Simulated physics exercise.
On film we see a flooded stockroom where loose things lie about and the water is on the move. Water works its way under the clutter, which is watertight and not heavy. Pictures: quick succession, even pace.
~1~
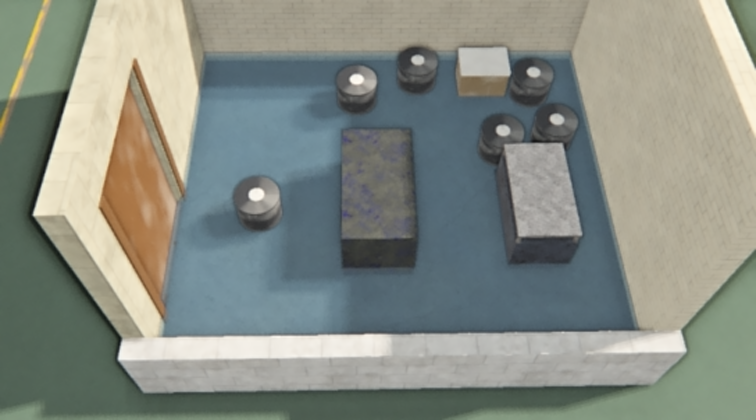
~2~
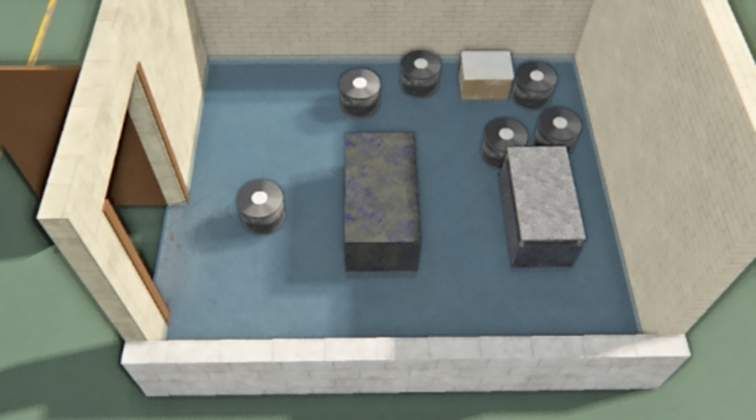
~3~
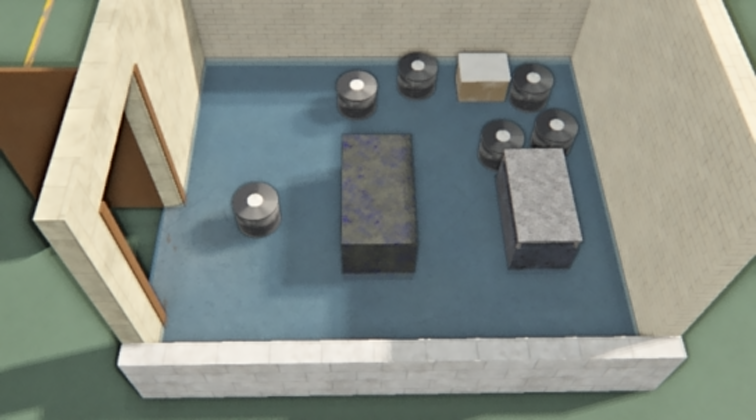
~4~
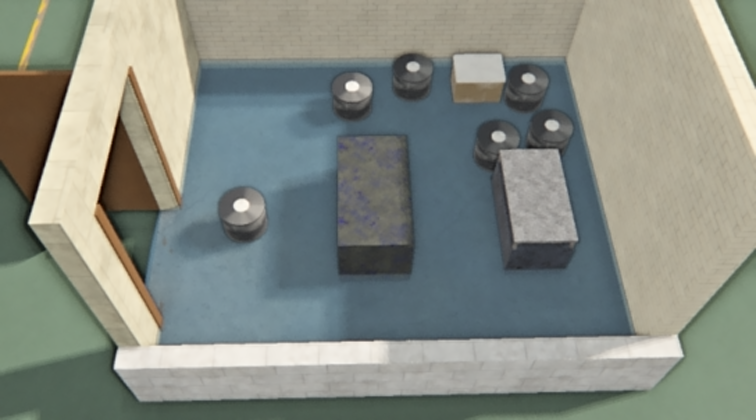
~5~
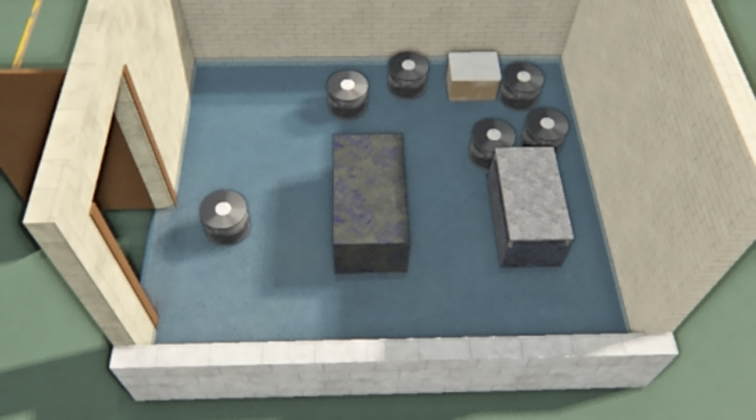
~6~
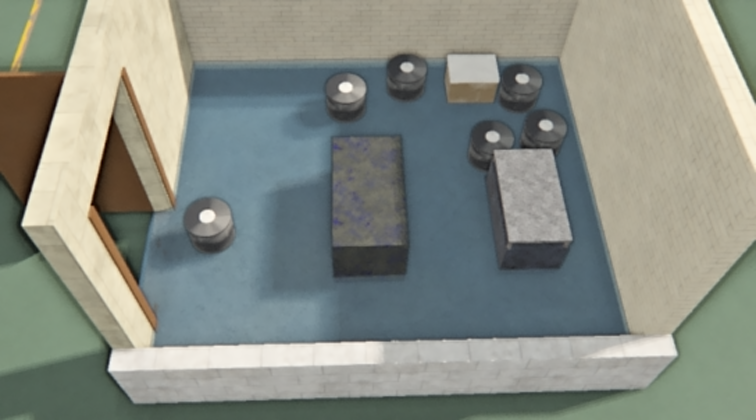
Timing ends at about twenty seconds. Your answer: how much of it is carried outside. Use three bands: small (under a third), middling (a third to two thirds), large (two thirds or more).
Small.
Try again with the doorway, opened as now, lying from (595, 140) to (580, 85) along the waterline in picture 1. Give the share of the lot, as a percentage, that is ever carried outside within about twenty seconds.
90 per cent.
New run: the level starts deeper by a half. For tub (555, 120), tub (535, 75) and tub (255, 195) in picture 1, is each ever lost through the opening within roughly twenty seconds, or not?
Held back, then held back, then escapes.
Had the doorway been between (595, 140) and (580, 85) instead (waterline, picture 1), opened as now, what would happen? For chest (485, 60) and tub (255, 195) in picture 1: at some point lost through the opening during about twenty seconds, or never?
Going in order, the first is lost through the gap and the second is remaining.
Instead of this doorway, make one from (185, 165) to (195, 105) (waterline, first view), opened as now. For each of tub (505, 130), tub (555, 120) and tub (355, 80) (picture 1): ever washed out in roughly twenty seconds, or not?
Looking at them in turn, number one is held back, number two is held back, and number three is flushed away.
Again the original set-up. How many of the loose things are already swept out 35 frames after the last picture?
The total is 2.
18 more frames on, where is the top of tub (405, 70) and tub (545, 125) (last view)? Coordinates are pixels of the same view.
I'd expect them about (325, 80) and (515, 124).
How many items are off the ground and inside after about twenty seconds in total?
5 in all.
A moment on, 1 of 7 are out; 6 afloat.
Next, 1 of 7 are out; 6 afloat.
Later, 2 of 7 are out; 5 afloat.
In the end, 2 of 7 are out; 5 afloat.
